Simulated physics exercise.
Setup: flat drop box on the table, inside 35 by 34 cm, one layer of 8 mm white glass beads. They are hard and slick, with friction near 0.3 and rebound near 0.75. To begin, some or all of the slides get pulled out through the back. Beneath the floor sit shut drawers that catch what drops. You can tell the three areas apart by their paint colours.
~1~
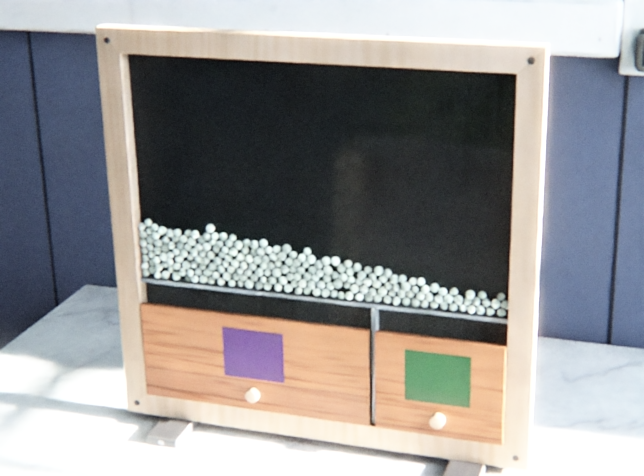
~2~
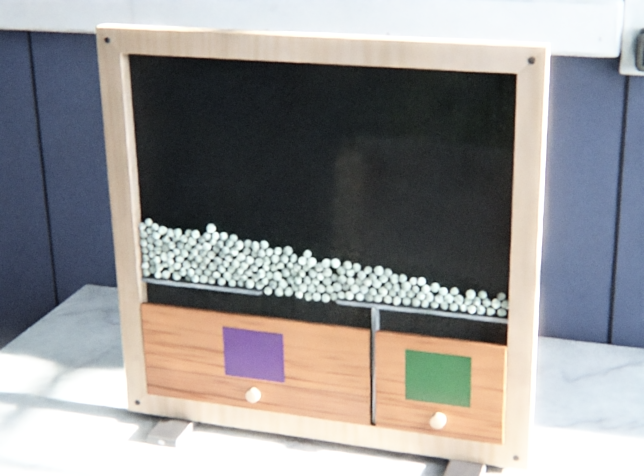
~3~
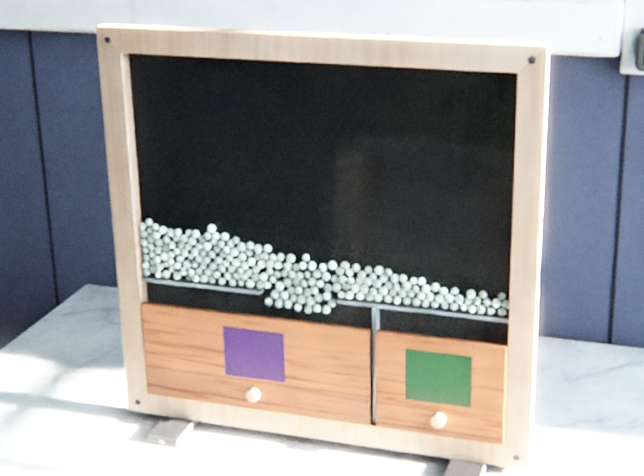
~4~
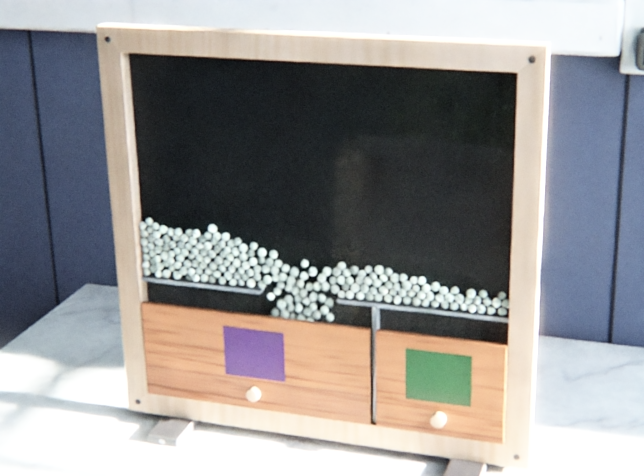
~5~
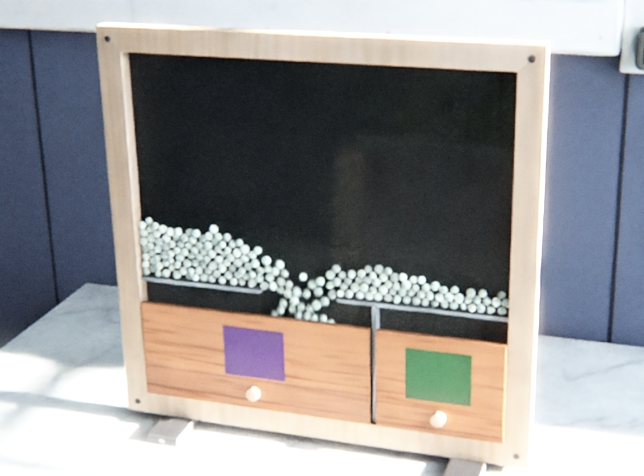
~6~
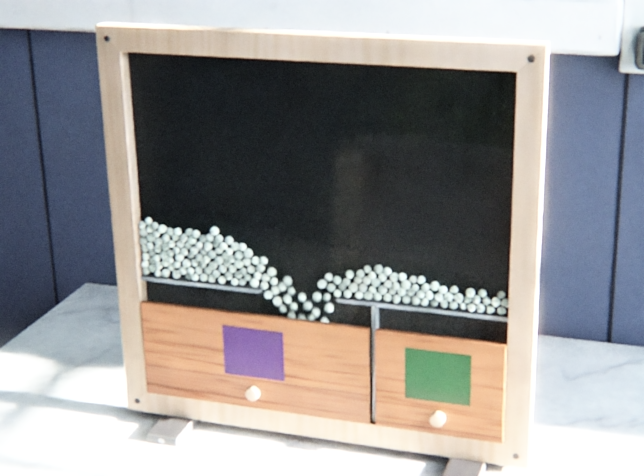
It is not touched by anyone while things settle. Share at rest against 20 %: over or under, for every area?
Purple drawer: Over; green drawer: Under; black store: Over.
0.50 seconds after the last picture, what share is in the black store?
55 %.
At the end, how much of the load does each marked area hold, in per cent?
Result: Purple drawer = 65, green drawer = 0, black store = 35.
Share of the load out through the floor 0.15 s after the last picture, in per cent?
About 35 %.
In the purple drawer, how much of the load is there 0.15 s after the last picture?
Roughly 30 %.
Then, 0.15 s after the last picture, 35 % are out; purple 30 %, black 65 %.
Then, 0.50 s after the last picture, 45 % are out; purple 45 %, black 55 %.
Then, 1.20 s after the last picture, 60 % are out; purple 55 %, black 40 %.
At rest 4.0 s after the last picture, 65 % are out; purple 65 %, green 0 %, black 35 %.
